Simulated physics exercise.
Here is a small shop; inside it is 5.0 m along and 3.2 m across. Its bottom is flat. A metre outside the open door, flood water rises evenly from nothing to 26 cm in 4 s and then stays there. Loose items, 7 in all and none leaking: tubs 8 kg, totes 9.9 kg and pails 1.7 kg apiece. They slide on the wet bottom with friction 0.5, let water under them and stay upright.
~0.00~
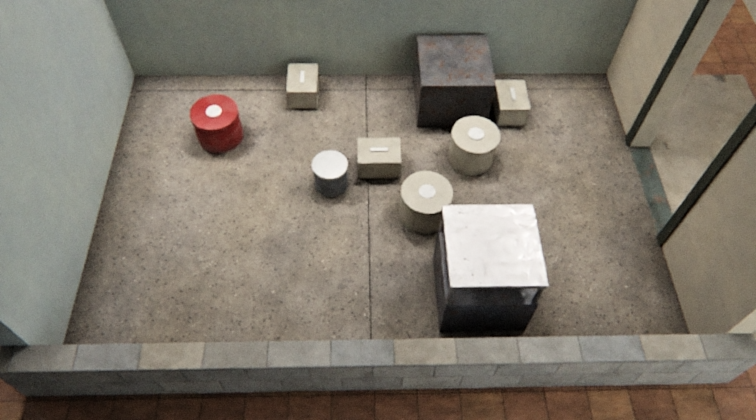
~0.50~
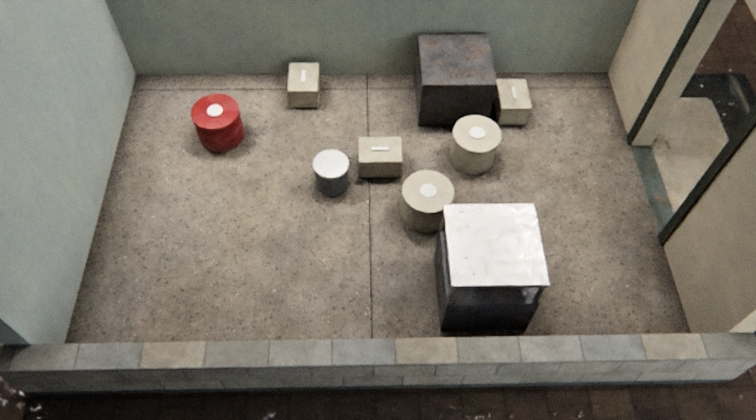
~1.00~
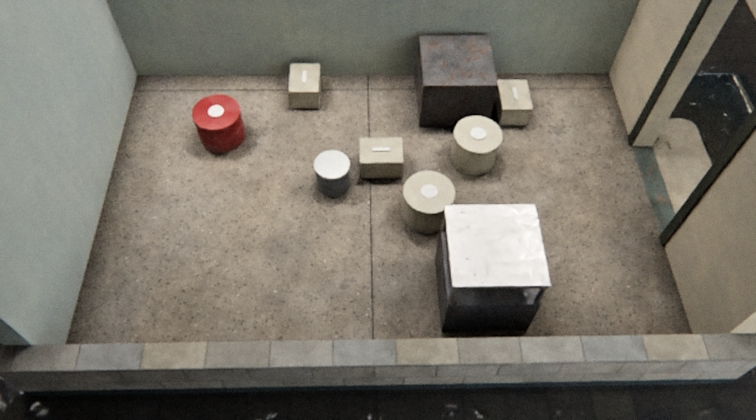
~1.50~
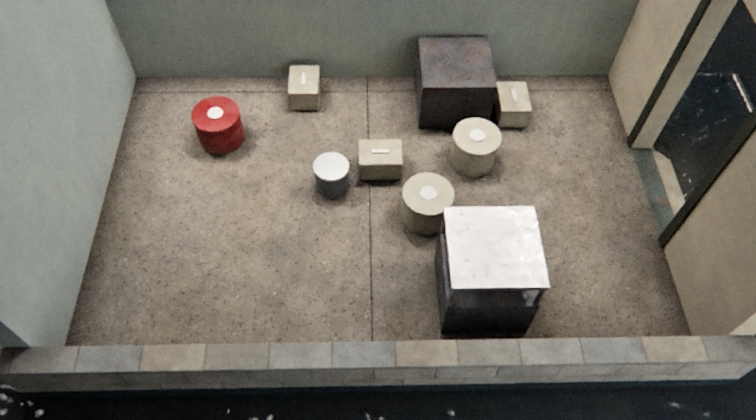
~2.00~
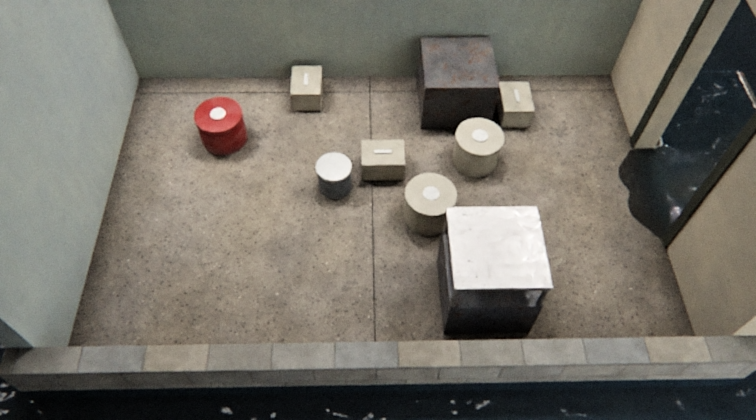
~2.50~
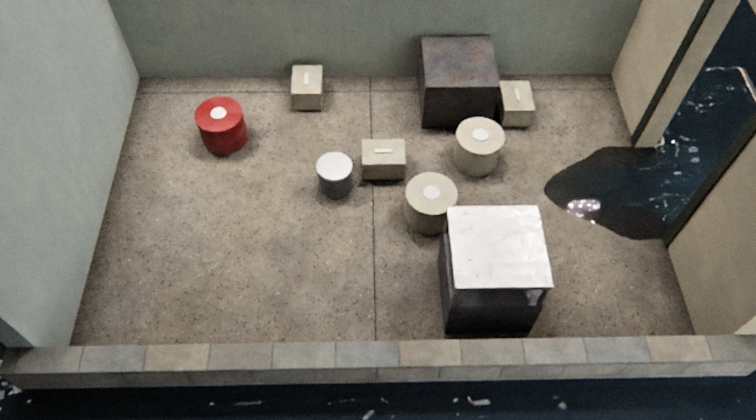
Dark water spreads over the brick ground outside a small walled room seen from high above, covering the paving before slipping through the opening at right and across the speckled floor in a rounded tongue. A red tub sits at left, with pale boxes and tubs, a grey-sided pail and two large dark blocks, one white-topped, around the middle and right. These objects stay put, while the view shifts barely at all.
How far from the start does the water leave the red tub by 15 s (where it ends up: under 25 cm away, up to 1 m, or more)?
Red tub slides a little.
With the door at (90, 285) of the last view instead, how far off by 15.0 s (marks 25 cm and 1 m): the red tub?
In that case the red tub travels far.
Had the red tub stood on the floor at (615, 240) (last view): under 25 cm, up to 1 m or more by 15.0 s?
It is nudged along.
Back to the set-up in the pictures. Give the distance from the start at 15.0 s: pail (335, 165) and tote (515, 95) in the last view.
In that order: 80 cm, 100 cm.
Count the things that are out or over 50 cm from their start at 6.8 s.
By then 4.
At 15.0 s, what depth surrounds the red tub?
About 17 cm.
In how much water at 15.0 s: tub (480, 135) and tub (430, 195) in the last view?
About 14 and 14 cm.
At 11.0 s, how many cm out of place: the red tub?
Roughly 60 cm by then.
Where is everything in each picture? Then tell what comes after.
The red tub at (214, 112), on the bottom; water covers 0.0 m2; 0 of 7 have shifted, in the first frame.
The red tub at (215, 111) rests on the ground; 0.0 m2 under water; 0 of 7 have shifted, in the second frame.
The red tub at (216, 112), on the bottom; water covers 0.0 m2; 0 of 7 have shifted, in the third frame.
The red tub at (215, 113), on the bottom; water covers 0.0 m2; 0 of 7 have shifted, in the fourth frame.
The red tub at (218, 114) rests on the ground; water covers 0.1 m2; 0 of 7 have shifted, in the fifth frame.
The red tub at (219, 114) rests on the ground; water covers 0.7 m2; 0 of 7 have shifted, in the sixth frame.
After 3.5 s the red tub is near (219, 114), 0.0 m from its start, aground; 0 afloat.
After 6.8 s the red tub is near (213, 113), 0.1 m from its start, aground; 3 afloat.
After 11.0 s the red tub is near (274, 73), 0.7 m from its start, afloat; 7 afloat.
After 15.0 s the red tub is near (182, 84), 0.4 m from its start, afloat; 7 afloat.
